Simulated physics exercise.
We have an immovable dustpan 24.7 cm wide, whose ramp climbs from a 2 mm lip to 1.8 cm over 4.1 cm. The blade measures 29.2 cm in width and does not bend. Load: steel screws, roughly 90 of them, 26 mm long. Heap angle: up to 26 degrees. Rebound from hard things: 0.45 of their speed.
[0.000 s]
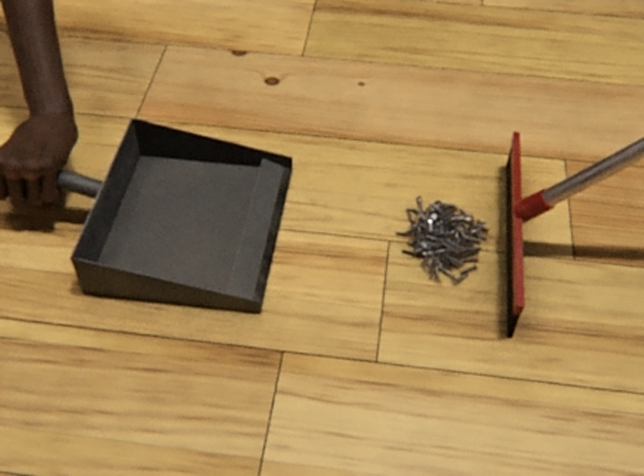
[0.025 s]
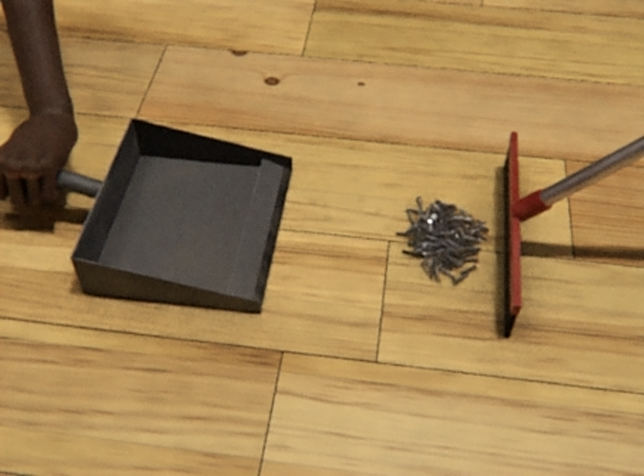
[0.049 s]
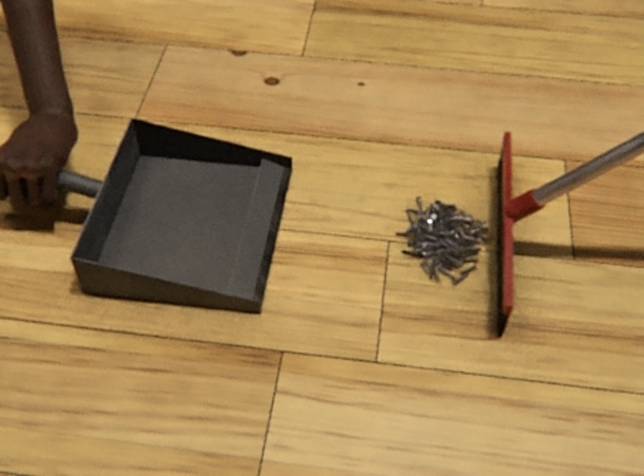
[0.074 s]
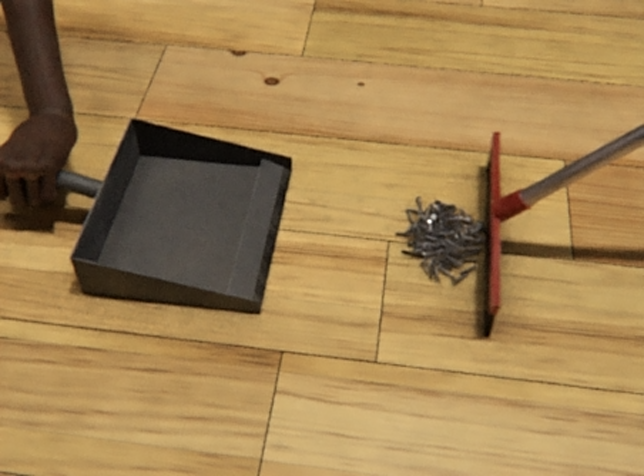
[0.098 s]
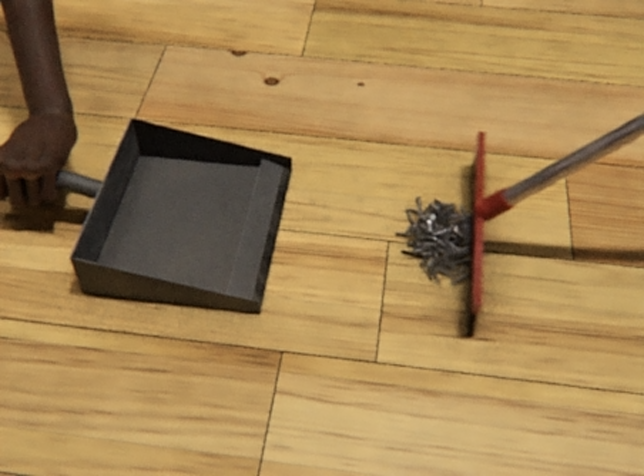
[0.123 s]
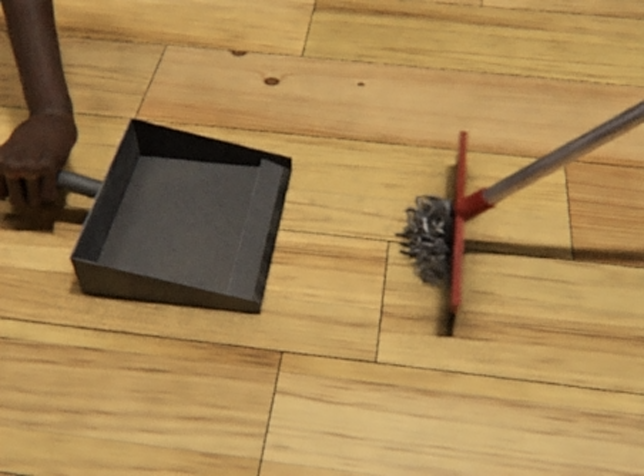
A red-edged blade on a long handle slides left across the wooden floor toward a small heap of grey metal screws, while a hand holds a dark dustpan still at the left. The blade meets the heap's right side and presses into it, bunching the pieces into a narrower pile.
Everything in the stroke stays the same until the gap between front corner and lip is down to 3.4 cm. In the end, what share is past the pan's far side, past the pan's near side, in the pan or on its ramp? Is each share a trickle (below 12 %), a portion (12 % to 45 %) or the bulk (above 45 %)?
My prediction: Far side: A minor share. Near side: A minor share. Pan: An intermediate share.
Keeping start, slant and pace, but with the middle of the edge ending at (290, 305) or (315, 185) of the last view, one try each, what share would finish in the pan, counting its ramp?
Some 25 and 35 per cent.
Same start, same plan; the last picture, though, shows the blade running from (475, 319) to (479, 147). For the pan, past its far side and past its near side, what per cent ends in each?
Per cent by place - pan 15, far side 0, near side 0.
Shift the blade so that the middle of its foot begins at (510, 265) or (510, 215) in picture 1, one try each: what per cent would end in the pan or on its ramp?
The two tries give about 35 % and about 35 %.
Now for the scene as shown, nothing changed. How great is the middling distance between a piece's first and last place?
22 cm, roughly.
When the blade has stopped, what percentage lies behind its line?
Estimate: Around 0 %.
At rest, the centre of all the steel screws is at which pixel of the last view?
Approximately (278, 227) in the last view.
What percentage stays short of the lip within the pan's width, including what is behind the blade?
I'd say close to 60 per cent of them.
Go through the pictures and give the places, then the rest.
Blade from (518, 309) to (515, 140), moved 0.0 cm, 0 of the pieces shifted so far; middle of the pieces at (437, 236); pan at (180, 226), in the first frame.
Blade from (516, 309) to (513, 140), moved 0.3 cm, 0 of the pieces shifted so far; middle of the pieces at (437, 236), in the second frame.
Blade from (508, 309) to (507, 140), moved 1.2 cm, 0 of the pieces shifted so far; middle of the pieces at (436, 236), in the third frame.
Blade from (495, 309) to (495, 140), moved 2.7 cm, 0 of the pieces shifted so far; middle of the pieces at (436, 236), in the fourth frame.
Blade from (477, 308) to (481, 140), moved 4.6 cm, 25 of the pieces shifted so far; middle of the pieces at (436, 236), in the fifth frame.
Blade from (455, 308) to (463, 139), moved 7.1 cm, 81 of the pieces shifted so far; middle of the pieces at (431, 234); pan at (180, 226). Its pace works out near 0.97 m/s, heading 6 degrees towards the viewer's side, in the sixth frame.
After 0.24 s, middle of the blade 12 cm from the lip; 0 % over the lip, far side 0 %, near side 0 %.
After 0.31 s, middle of the blade 6 cm from the lip; 0 % over the lip, far side 0 %, near side 0 %.
Then, at 0.52 s, middle of the blade 4 cm from the lip; 40 % over the lip, far side 0 %, near side 0 %.
By 1.4 s all is still; far side 0 %, near side 0 %, pan 40 %, in front of the lip or behind the blade 60 %.
